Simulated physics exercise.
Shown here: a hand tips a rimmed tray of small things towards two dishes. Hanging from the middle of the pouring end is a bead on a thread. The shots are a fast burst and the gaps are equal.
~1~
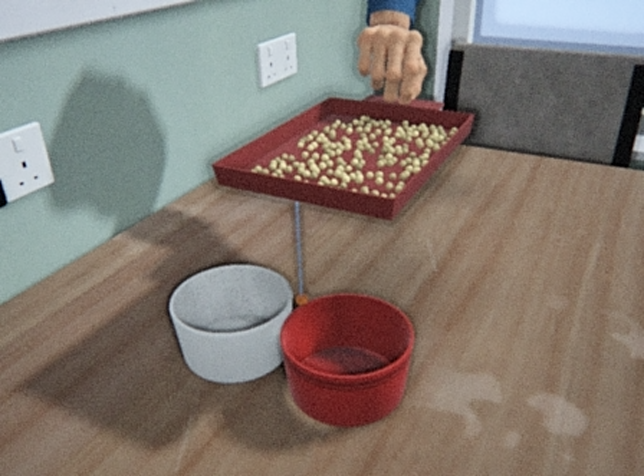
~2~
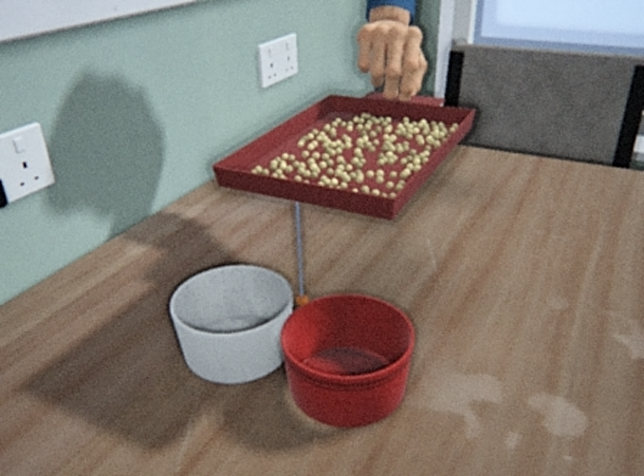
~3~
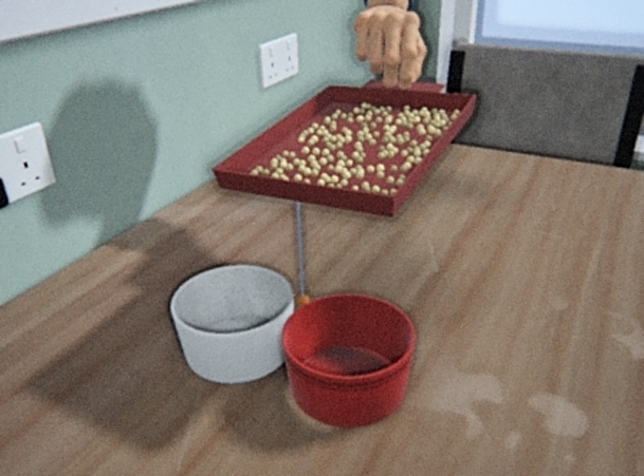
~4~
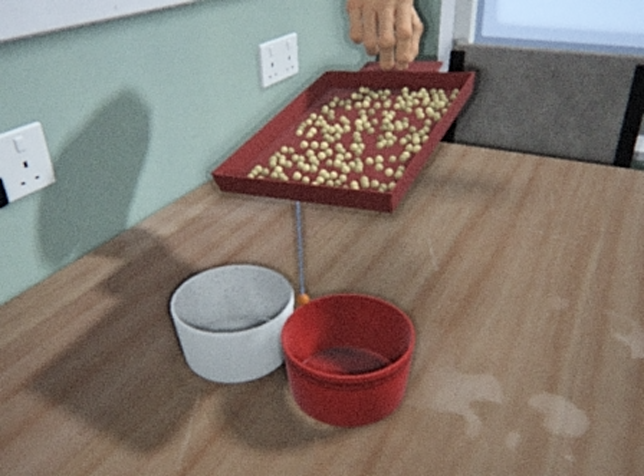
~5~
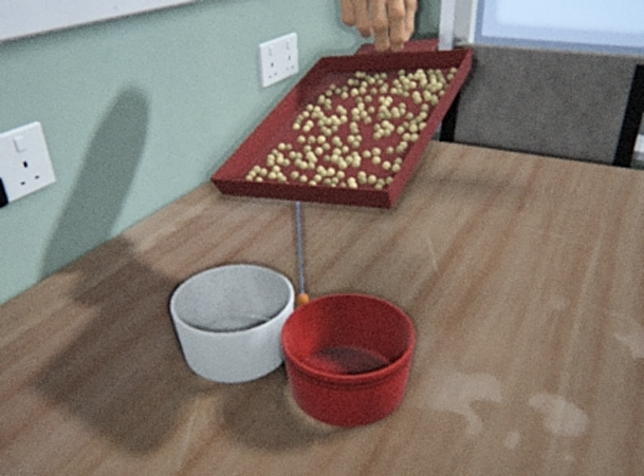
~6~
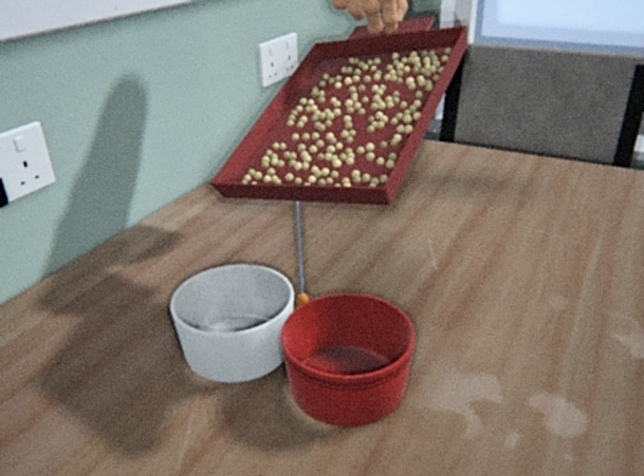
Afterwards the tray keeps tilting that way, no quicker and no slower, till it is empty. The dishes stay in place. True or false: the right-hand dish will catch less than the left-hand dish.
True.
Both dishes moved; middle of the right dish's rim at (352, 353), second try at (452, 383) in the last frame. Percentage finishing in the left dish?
Close to 90 in a hundred first, close to 10 in a hundred second.
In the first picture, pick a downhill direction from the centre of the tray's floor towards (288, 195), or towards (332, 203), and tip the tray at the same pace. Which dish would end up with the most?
Try 1: The left-side dish; try 2: The right-side dish.
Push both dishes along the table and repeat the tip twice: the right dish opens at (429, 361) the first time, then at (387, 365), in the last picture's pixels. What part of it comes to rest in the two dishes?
You'd see roughly 20 per cent first and roughly 60 per cent second.
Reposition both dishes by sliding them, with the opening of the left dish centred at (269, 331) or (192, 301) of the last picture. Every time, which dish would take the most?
For the first position it is the one at left; for the second, the one at left.
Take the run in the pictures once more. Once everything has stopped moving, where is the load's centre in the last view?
Once it all stops, the middle lies near (227, 348).
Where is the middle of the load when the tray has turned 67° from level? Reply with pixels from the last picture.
Check around (256, 185) in the last picture.
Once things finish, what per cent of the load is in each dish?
Split in per cent - left dish 90, right dish 0.
Shortly afterwards, tray tipped steeply; all but a few on the tray; a little in the air.
Next, tray tipped past a quarter turn; near two thirds on the tray; near a quarter in the left dish; a little outside both; a little in the air.
Some moments later, tray tipped past a quarter turn; the bulk in the left dish; a little outside both.
In the end, tray tipped past a quarter turn; none at all in the right dish; the bulk in the left dish; a little outside both.
